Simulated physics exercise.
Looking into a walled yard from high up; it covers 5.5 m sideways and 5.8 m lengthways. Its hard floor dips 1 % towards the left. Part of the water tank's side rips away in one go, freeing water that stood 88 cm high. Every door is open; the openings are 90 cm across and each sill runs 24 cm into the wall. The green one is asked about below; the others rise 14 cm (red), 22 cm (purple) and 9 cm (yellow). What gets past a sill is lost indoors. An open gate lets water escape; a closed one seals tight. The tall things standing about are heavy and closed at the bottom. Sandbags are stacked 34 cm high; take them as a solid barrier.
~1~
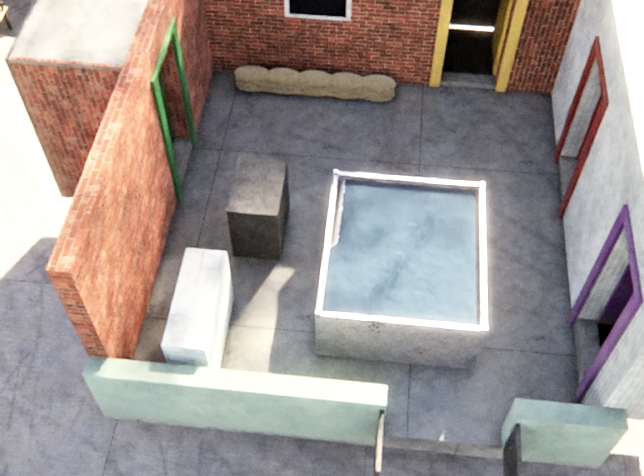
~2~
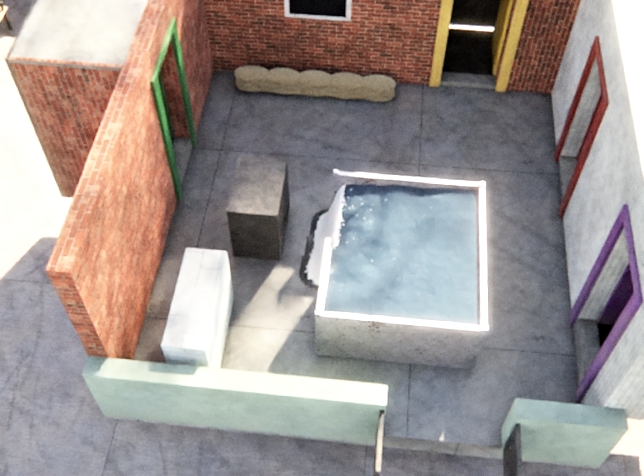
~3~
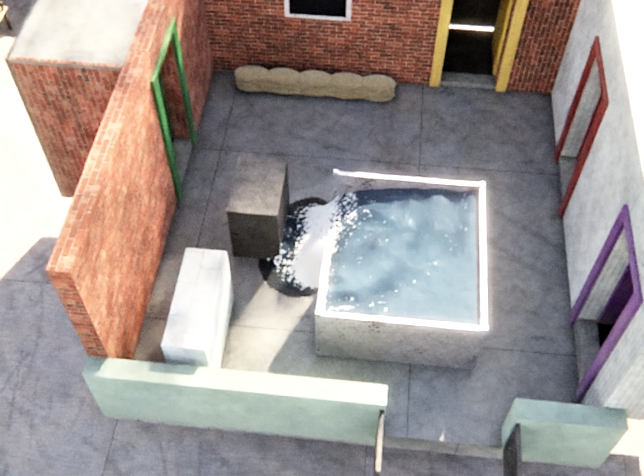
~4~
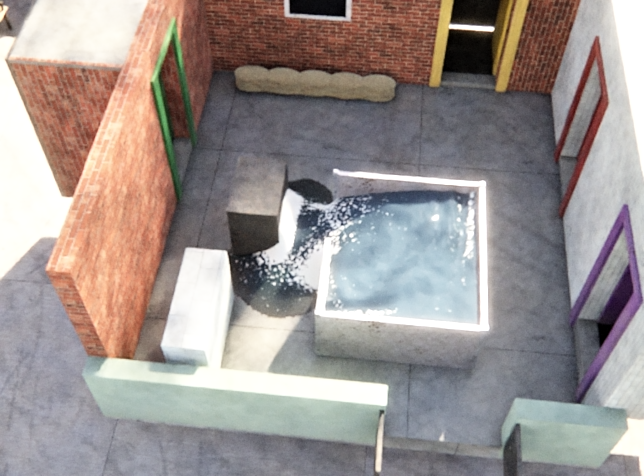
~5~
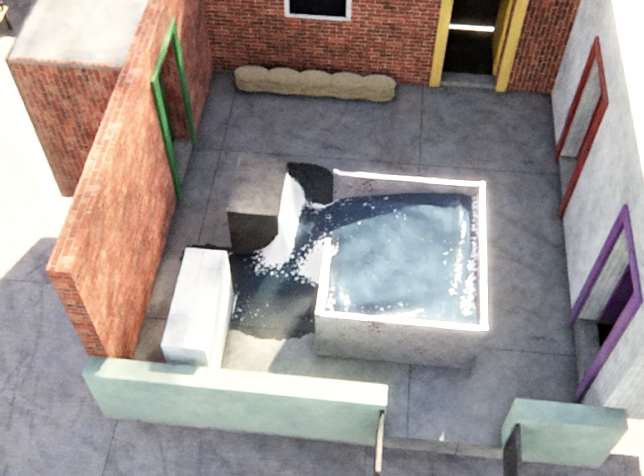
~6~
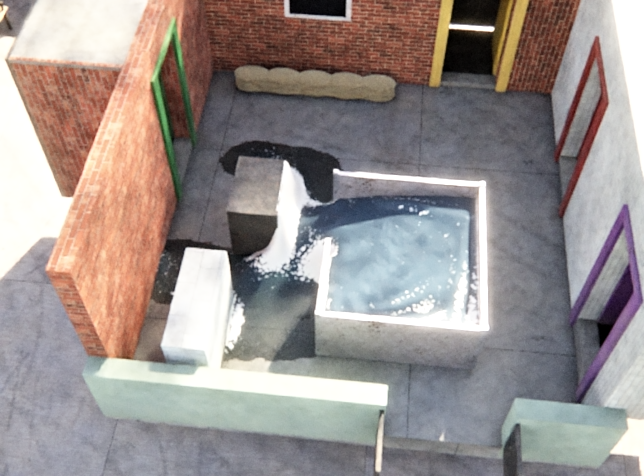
A walled yard with a grey paved floor is seen from high above by a still camera. A white-rimmed tank of blue water stands right of centre, with a dark block and a white block to its left, a green door frame in the left brick wall, and yellow, red and purple ones beyond. Water bursts from the tank's left side, foams against the dark block, and spreads around both blocks.
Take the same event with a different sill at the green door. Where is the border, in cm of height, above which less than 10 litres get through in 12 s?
It would have to be roughly 18 cm high.
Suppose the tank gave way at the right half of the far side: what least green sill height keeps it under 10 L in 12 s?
About 12.0 cm.
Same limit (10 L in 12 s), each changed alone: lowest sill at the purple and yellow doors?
About 12.0 cm at purple and 11.5 cm at yellow.
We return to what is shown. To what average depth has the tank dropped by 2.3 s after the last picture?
About 36 cm.
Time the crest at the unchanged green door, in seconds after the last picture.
At about 4.0 s.
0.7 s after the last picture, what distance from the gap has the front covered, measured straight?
Some 4.2 m out.
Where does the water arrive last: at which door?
It is the red one.
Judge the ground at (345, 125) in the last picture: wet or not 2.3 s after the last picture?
It is flooded.
Then, 0.7 s after the last picture water covers 40 % of the floor, deepest (67 cm) near (285, 236); 5 cm at the green door, 0 litres in over its 21 cm sill.
Then, 2.3 s after the last picture water covers 70 % of the floor, deepest (38 cm) near (297, 248); 9 cm at the green door, 0 litres in over its 21 cm sill.
Then, 11.3 s after the last picture water covers 95 % of the floor, deepest (16 cm) near (208, 94); 14 cm at the green door, 2 litres in over its 21 cm sill.
At the green door as built, the water peaked near 22 cm, 3.9 s after the last picture.
With a sill of 15 cm, 26 litres would have come in within the 12 s; with 20.5 cm, 3 litres. So under 10 litres takes about 18 cm.
